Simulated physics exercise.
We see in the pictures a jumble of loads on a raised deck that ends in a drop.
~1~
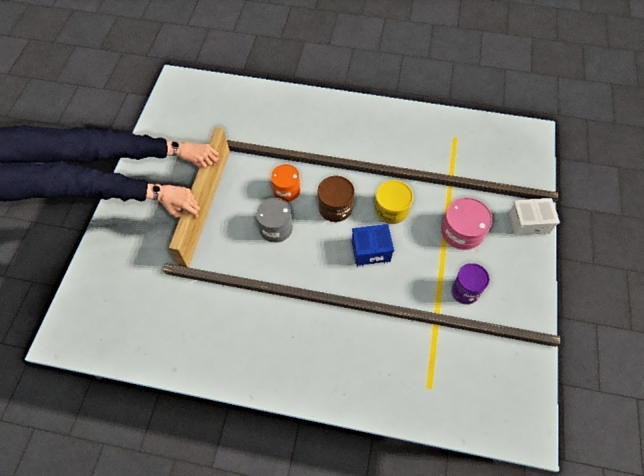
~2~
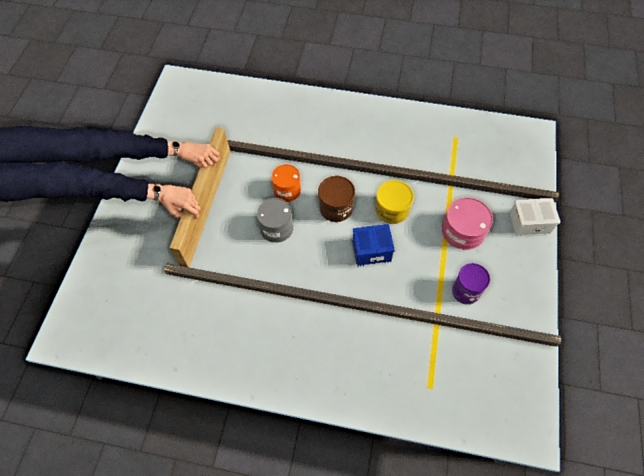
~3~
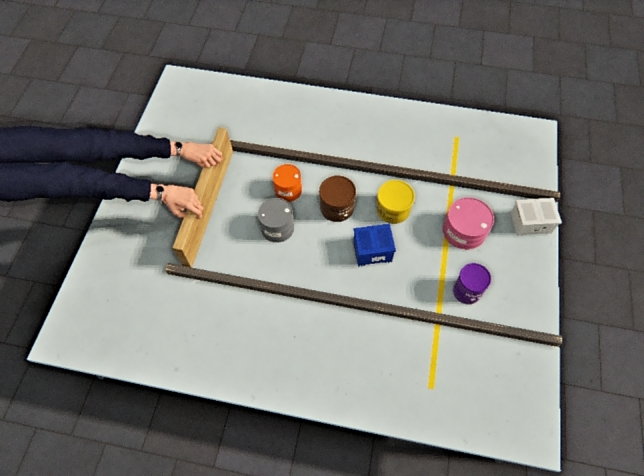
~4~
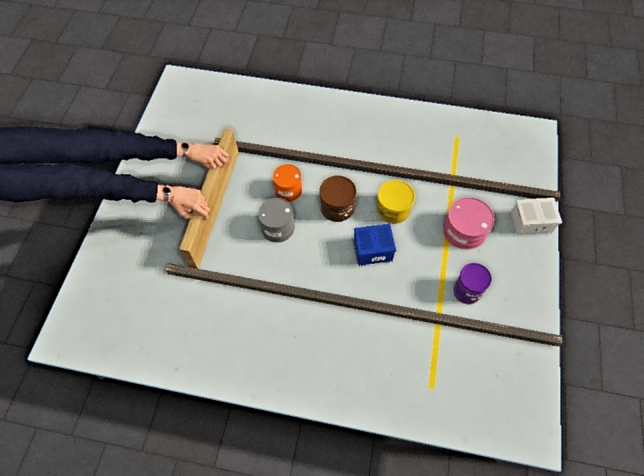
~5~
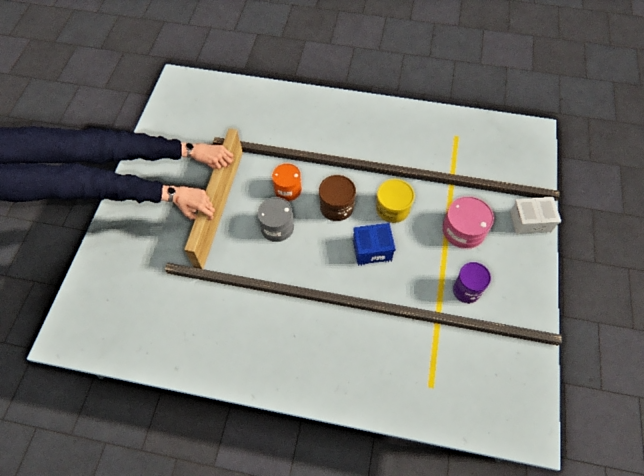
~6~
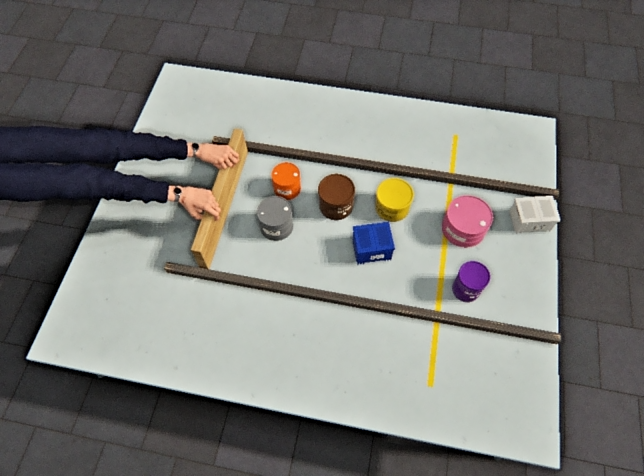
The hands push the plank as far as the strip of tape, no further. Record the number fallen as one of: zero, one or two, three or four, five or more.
Seems the ones that don't stay up number none, for sure.
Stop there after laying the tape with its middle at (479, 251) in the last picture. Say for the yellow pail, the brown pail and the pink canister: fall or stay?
The yellow pail stays put. The brown pail stays put. The pink canister stays put.
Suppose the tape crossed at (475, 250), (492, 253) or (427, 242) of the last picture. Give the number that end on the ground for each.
You'd get 1, then 2, then 0.
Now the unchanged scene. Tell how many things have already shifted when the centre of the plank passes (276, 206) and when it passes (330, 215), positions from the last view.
By then 2, and later 5.
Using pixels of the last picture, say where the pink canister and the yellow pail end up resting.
The pink canister ends at (519, 223) and the yellow pail at (469, 194).
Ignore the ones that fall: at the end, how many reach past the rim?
Things overhanging at the end: 1.
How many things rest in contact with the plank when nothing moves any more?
It's 3.
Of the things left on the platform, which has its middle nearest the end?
The white tote winds up nearest.
Soon after, none off yet; white tote at rest near (533, 215); purple pail at rest near (470, 282); pink canister at rest near (467, 222).
Then, none off yet; white tote at rest near (533, 215); purple pail moved a little near (481, 288); pink canister moved a little near (481, 221).
At rest, the number that fall off is zero.
